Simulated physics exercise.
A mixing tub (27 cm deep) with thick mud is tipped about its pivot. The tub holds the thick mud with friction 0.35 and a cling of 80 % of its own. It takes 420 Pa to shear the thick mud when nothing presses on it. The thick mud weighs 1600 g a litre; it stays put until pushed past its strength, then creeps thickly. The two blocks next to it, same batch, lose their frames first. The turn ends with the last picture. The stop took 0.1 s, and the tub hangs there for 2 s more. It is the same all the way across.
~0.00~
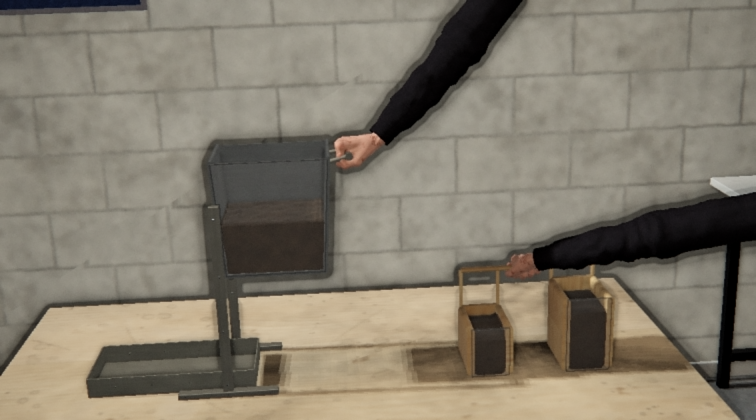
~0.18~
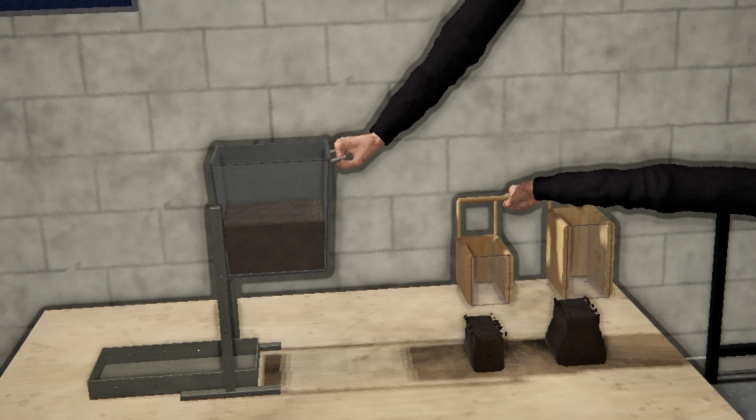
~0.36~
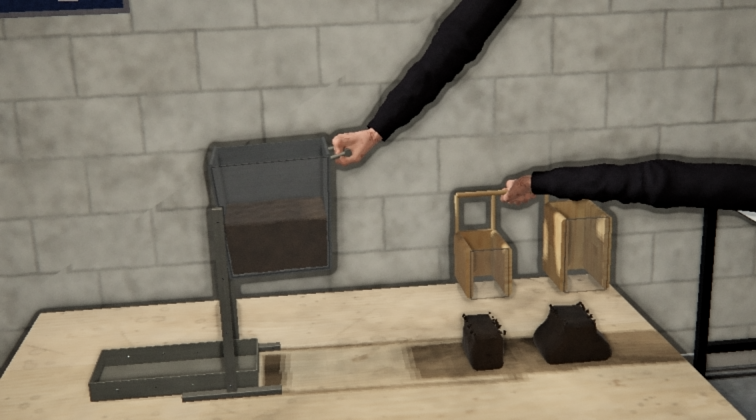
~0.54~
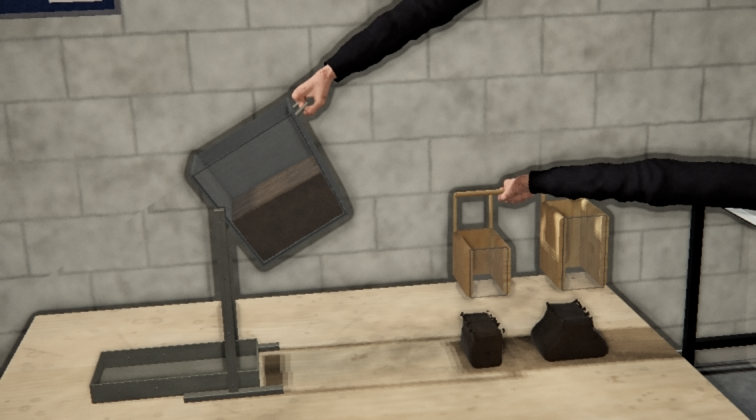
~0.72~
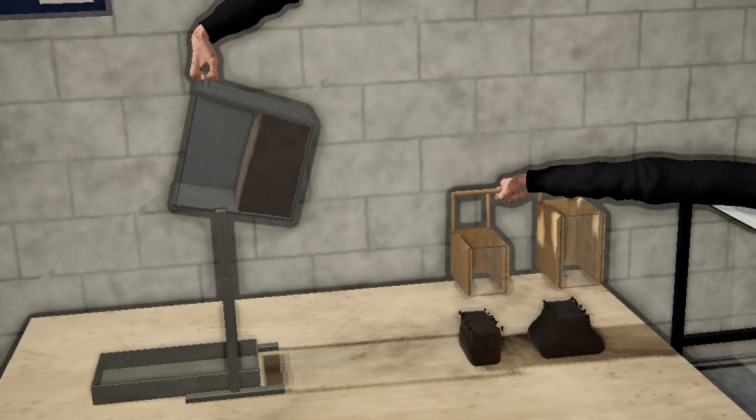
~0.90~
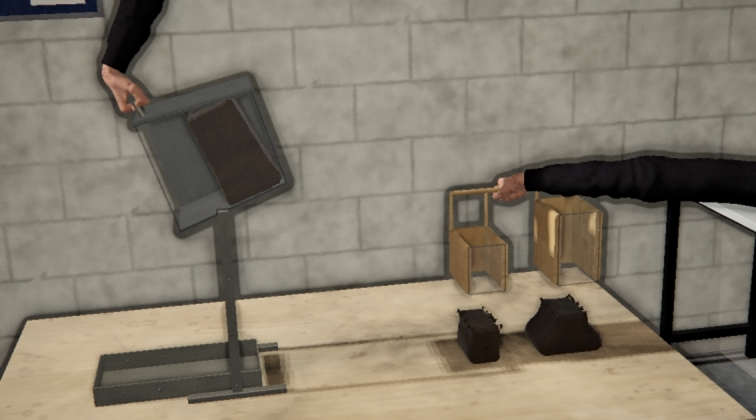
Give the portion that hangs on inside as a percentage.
Close to 0 per cent.
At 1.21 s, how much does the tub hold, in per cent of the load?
Near 40 %.
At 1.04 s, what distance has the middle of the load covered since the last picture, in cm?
Some 11 cm.
By 1.04 s, the tub is at 107 degrees and holds 96 %.
By 1.21 s, the tub is at 107 degrees and holds 38 %.
By 1.38 s, the tub is at 107 degrees and holds 22 %.
By 1.55 s, the tub is at 107 degrees and holds 1 %.
By 2.90 s, at the end, the tub is at 107 degrees and holds 0 %.
